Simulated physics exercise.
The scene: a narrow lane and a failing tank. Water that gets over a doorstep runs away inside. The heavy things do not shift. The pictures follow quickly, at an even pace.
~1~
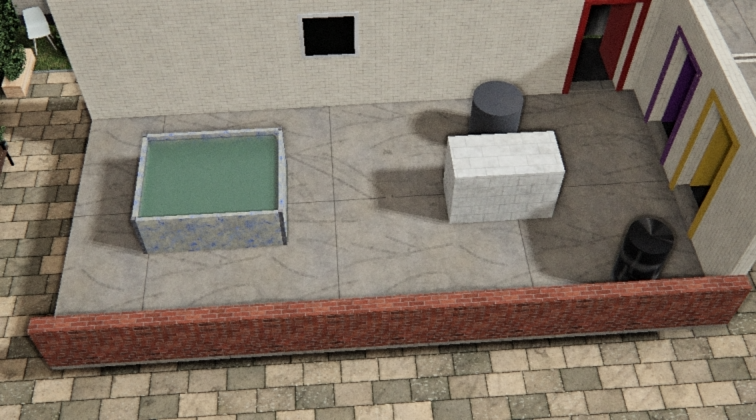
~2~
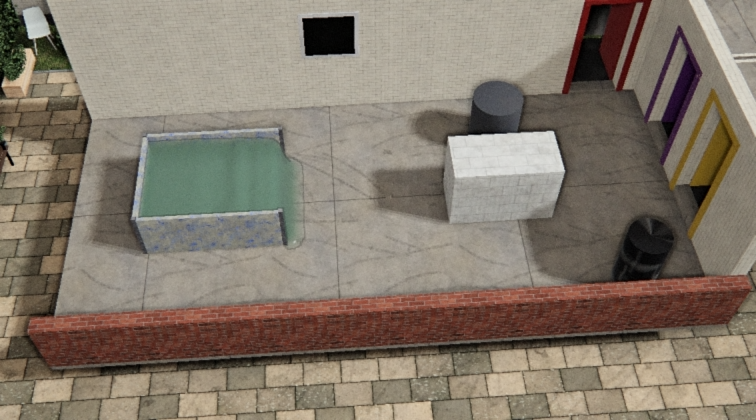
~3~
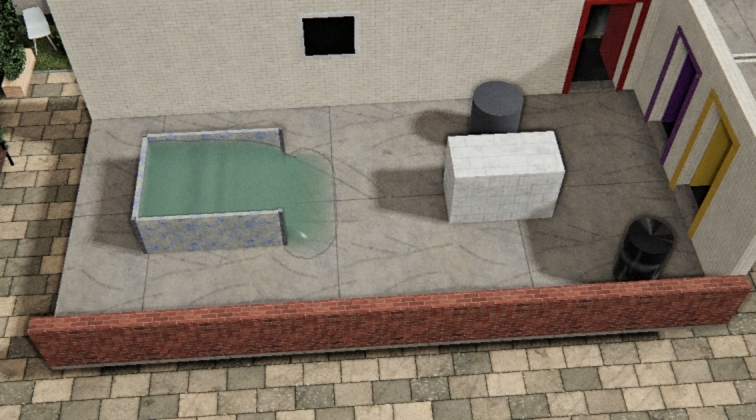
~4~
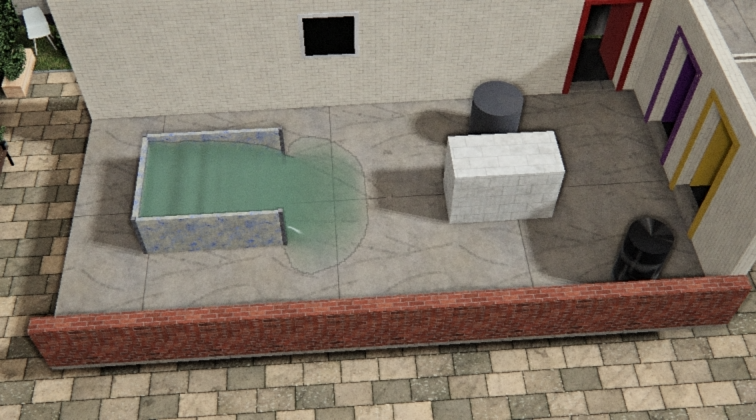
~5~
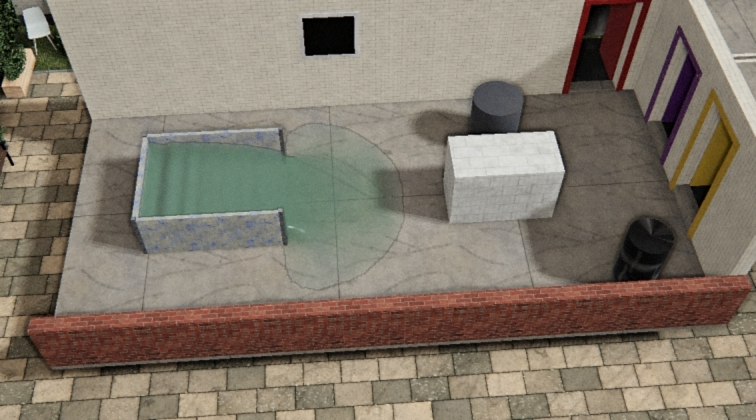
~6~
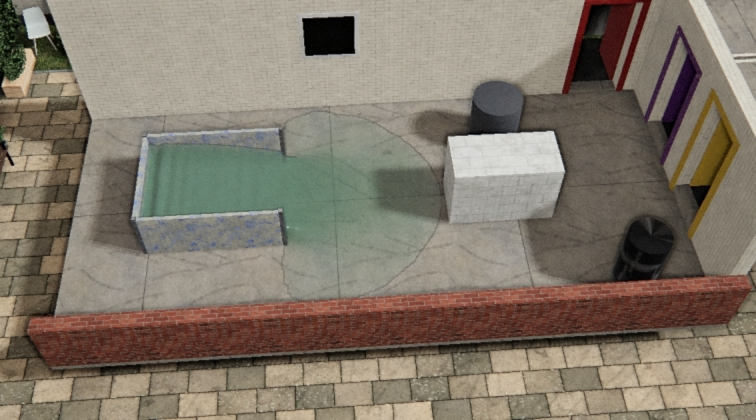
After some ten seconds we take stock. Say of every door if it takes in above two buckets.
One by one: The purple door takes more than that; the yellow door stays under that; the red door takes more than that.
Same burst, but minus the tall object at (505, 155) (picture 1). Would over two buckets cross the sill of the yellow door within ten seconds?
Then: Yellow door floods.
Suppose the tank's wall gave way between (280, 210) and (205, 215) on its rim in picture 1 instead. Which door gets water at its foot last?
I say the door marked red.
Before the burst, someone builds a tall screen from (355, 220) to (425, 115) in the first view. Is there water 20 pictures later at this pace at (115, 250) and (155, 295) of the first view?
As listed: No water, clear.
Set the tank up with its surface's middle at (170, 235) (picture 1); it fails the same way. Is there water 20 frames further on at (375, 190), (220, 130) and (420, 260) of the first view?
In turn: Covered, dry, wet.
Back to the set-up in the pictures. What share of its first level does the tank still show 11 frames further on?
Near 32 in a hundred.
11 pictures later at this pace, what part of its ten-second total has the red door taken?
Near 0 in a hundred.
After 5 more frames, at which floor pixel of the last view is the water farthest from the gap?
Around (575, 164).
A moment on, water covers 40 % of the floor; the purple door not reached, the yellow door not reached, the red door not reached.
Next, water covers 50 % of the floor; the purple door wet at the sill, nothing in, the yellow door not reached, the red door not reached.
Then, water covers 65 % of the floor; the purple door under two buckets in, the yellow door wet at the sill, nothing in, the red door wet at the sill, nothing in.
Later, water covers 80 % of the floor; the purple door far over two buckets in, the yellow door under two buckets in, the red door over two buckets in.
In the end, water covers 95 % of the floor; the purple door far over two buckets in, the yellow door under two buckets in, the red door far over two buckets in.
